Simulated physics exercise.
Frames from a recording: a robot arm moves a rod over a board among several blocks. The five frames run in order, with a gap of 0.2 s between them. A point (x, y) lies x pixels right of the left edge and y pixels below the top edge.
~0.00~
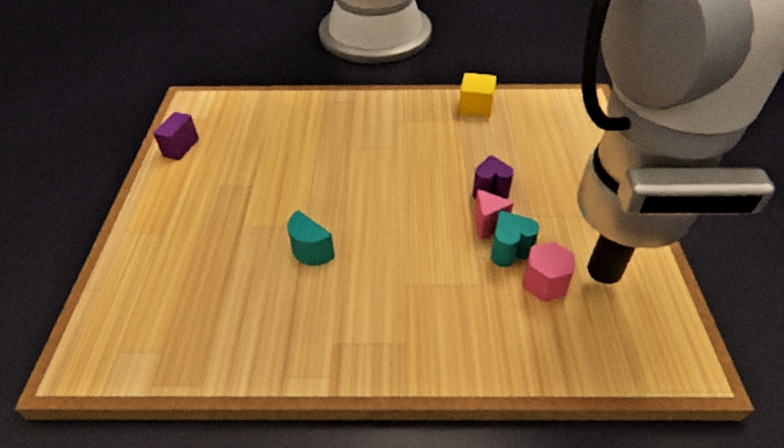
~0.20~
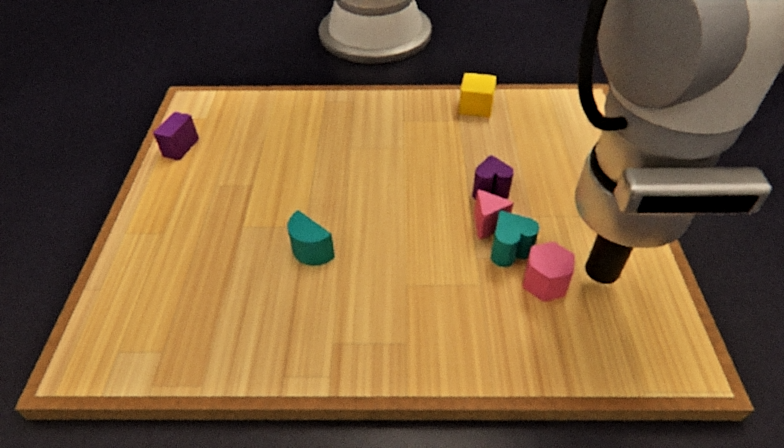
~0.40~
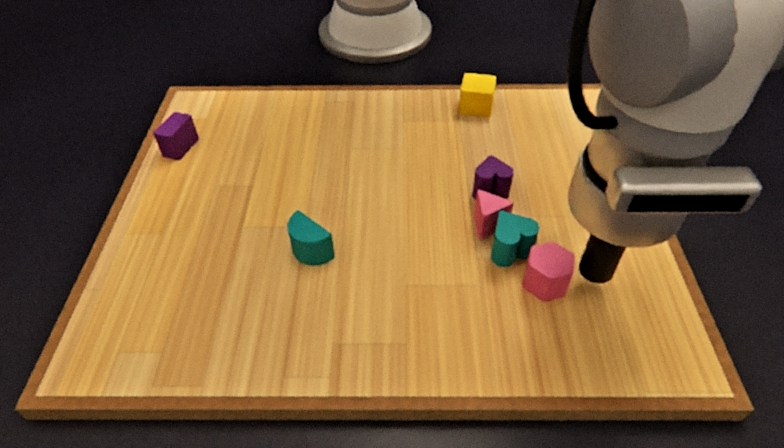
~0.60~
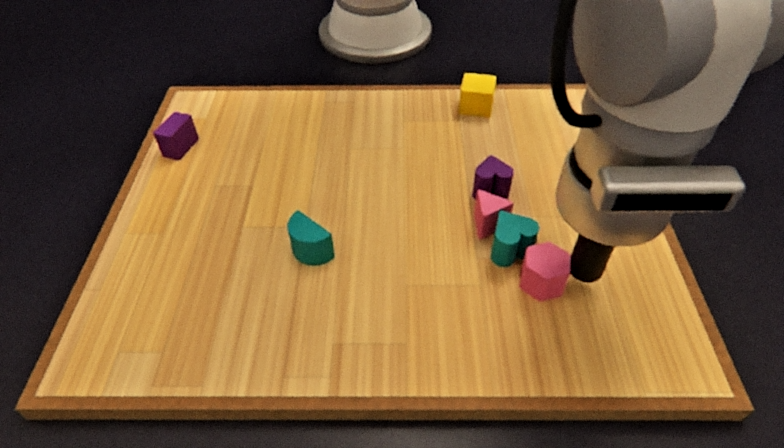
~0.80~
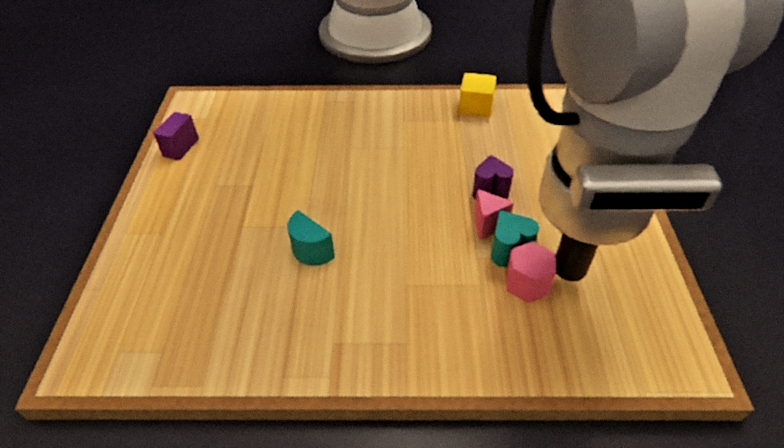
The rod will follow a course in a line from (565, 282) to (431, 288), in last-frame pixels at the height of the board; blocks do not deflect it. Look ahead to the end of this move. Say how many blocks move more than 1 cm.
My guess is one.
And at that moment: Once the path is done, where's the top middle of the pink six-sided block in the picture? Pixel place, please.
Its top middle: (396, 277).
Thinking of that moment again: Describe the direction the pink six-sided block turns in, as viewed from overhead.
Against the clock.
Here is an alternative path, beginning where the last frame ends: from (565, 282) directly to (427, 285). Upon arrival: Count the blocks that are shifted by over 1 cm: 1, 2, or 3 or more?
I expect one block to move.
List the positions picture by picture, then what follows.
In the first picture, rod's lower end at (604, 271); turquoise heart-shaped block at (515, 227); pink six-sided block at (552, 259).
In the second picture, rod at (602, 271); blocks still.
In the third picture, rod at (596, 271); blocks still.
In the fourth picture, rod at (585, 270); pink six-sided block at (548, 259).
In the fifth picture, rod at (570, 268); turquoise heart-shaped block at (515, 227); pink six-sided block at (534, 260).
On the path given first. One third of the way, rod at (524, 272); pink six-sided block at (488, 265).
Two thirds of the way, rod at (478, 274); pink six-sided block at (442, 271), turned 20° anticlockwise.
At the end, rod at (432, 275); turquoise heart-shaped block still; pink six-sided block at (396, 277), turned 35° anticlockwise.
